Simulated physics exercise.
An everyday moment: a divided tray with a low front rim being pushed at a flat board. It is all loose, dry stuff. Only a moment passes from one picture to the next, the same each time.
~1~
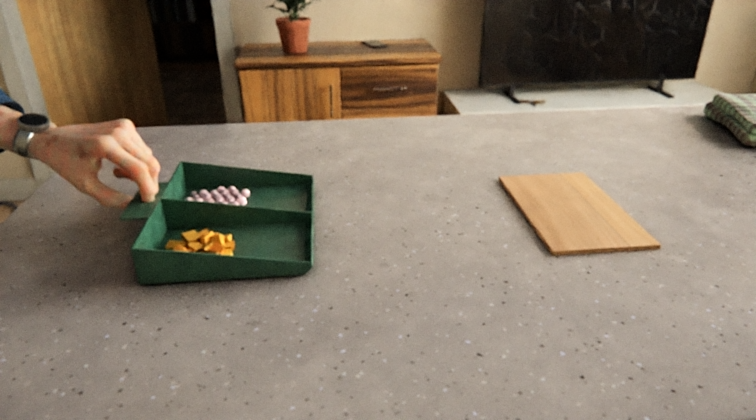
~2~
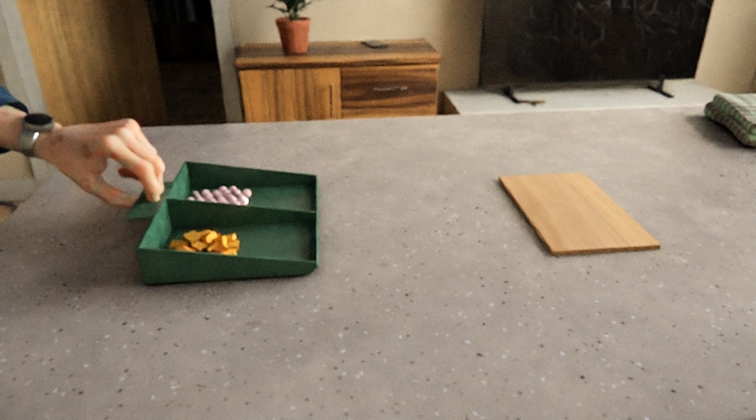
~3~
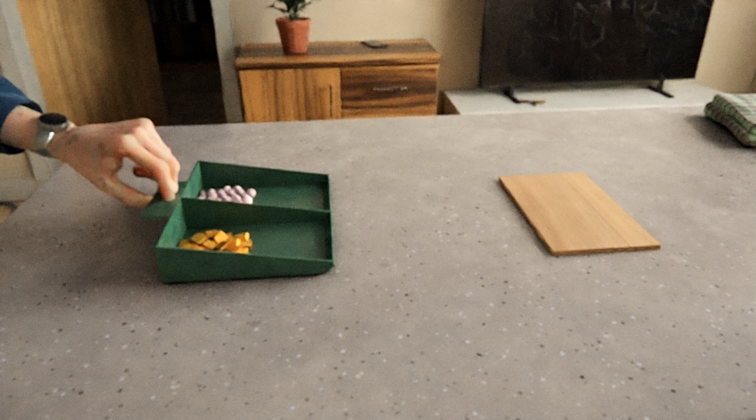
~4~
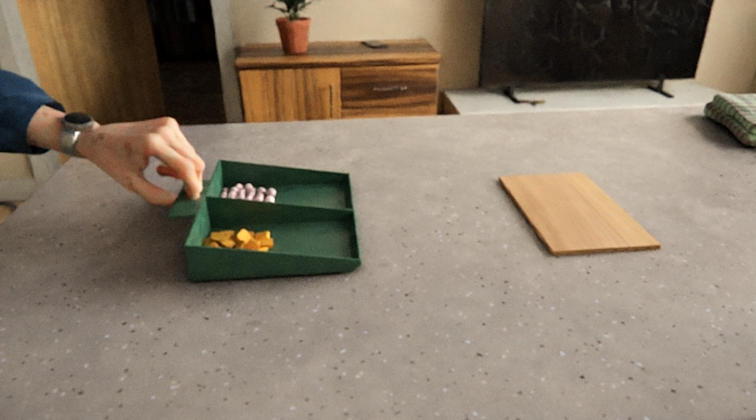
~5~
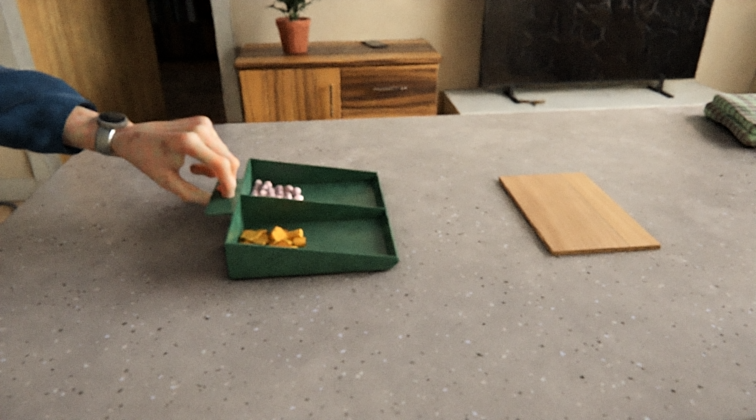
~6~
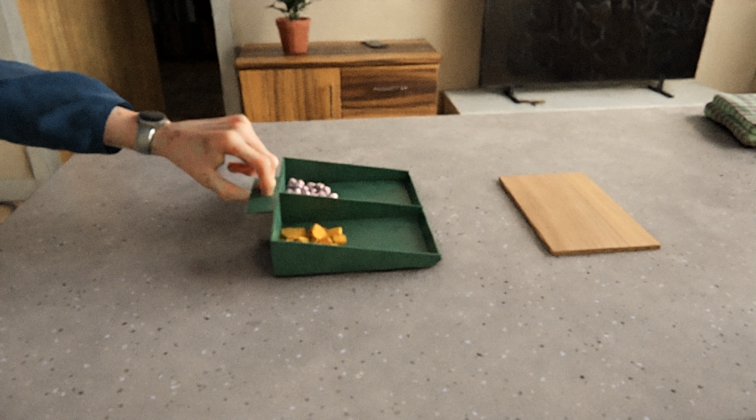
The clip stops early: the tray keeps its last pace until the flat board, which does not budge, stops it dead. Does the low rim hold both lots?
Here the near handful keeps within its part, and the far handful throws some past the low edge.
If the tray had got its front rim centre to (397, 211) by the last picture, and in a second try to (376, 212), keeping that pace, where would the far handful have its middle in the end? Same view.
At about (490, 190), and at (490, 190).
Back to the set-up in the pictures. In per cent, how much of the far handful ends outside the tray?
It comes to 30 per cent or so.
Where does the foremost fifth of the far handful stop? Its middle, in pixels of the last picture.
Close to (659, 183).
Then, 0.08 s past the last view, tray still sliding, front rim near (474, 207); near handful all inside; far handful all inside.
Then, 0.26 s past the last view, tray stopped at the flat board; near handful all inside, moved towards the front rim; far handful all inside, moved towards the front rim.
Then, 0.47 s past the last view, tray stopped at the flat board; near handful all inside, moved towards the front rim; far handful about a quarter out of the tray.
Finally, tray stopped at the flat board; near handful all inside, moved towards the front rim; far handful about a third out of the tray.
